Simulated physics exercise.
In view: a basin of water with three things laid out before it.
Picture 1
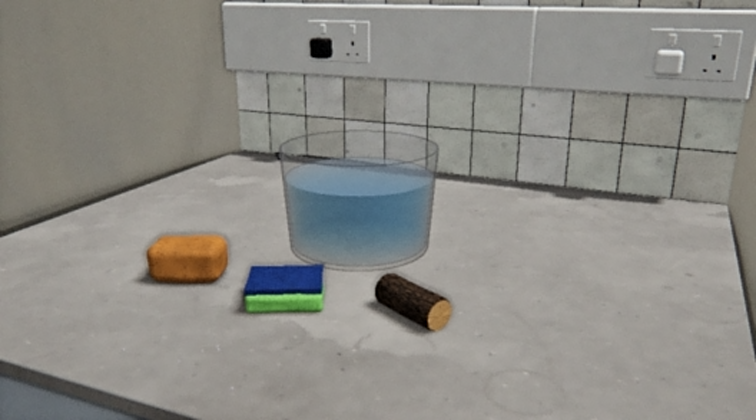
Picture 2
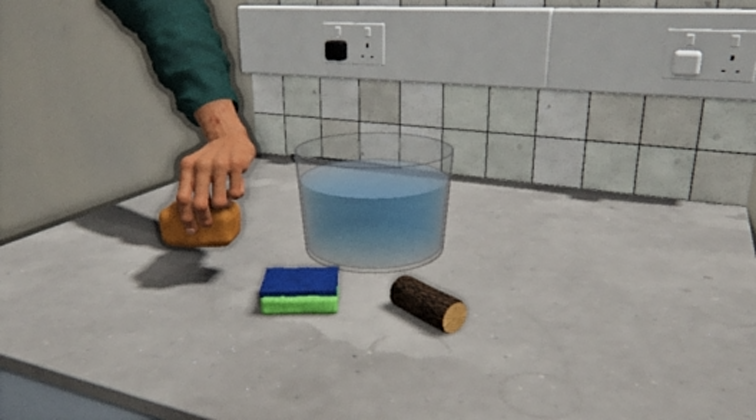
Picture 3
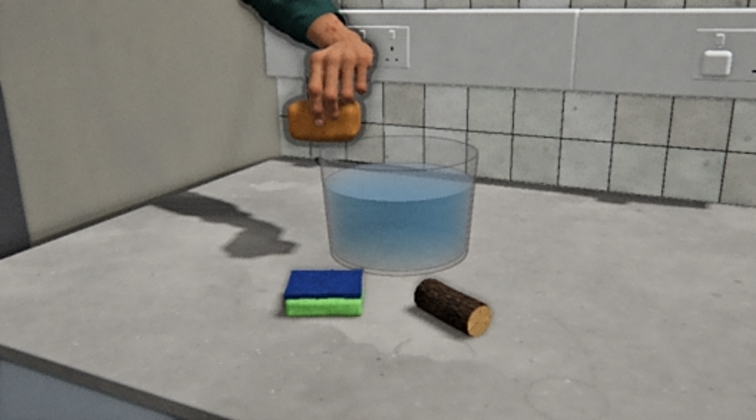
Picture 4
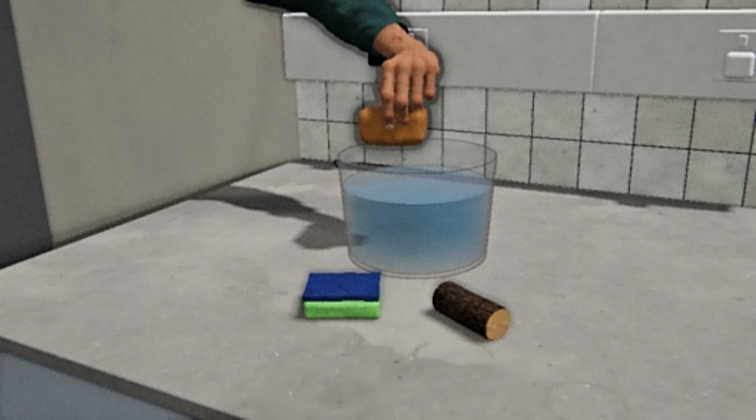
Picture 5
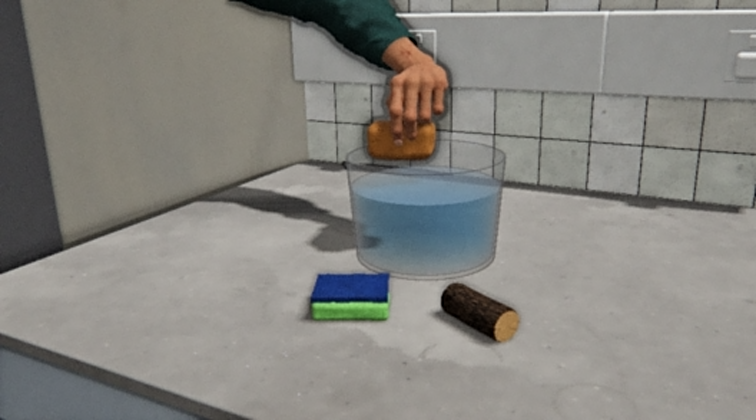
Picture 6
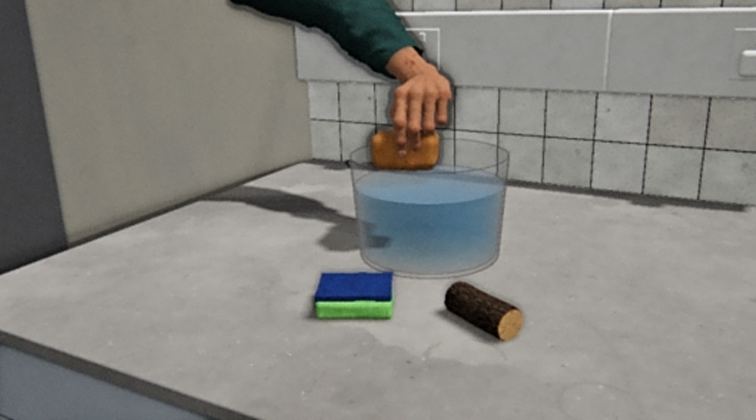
On a grey worktop, a hand lifting a bread roll from the left, carrying it over a basin of water and lowering it.
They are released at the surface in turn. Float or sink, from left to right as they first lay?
From the left: It bobs on top, it bobs on top, it bobs on top.
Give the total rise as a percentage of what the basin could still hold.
Near 12 in a hundred.
Soon after, the bread roll floats.
Later, the sponge floats.
In the end, the piece of branch floats; afloat, bread roll, sponge and piece of branch.
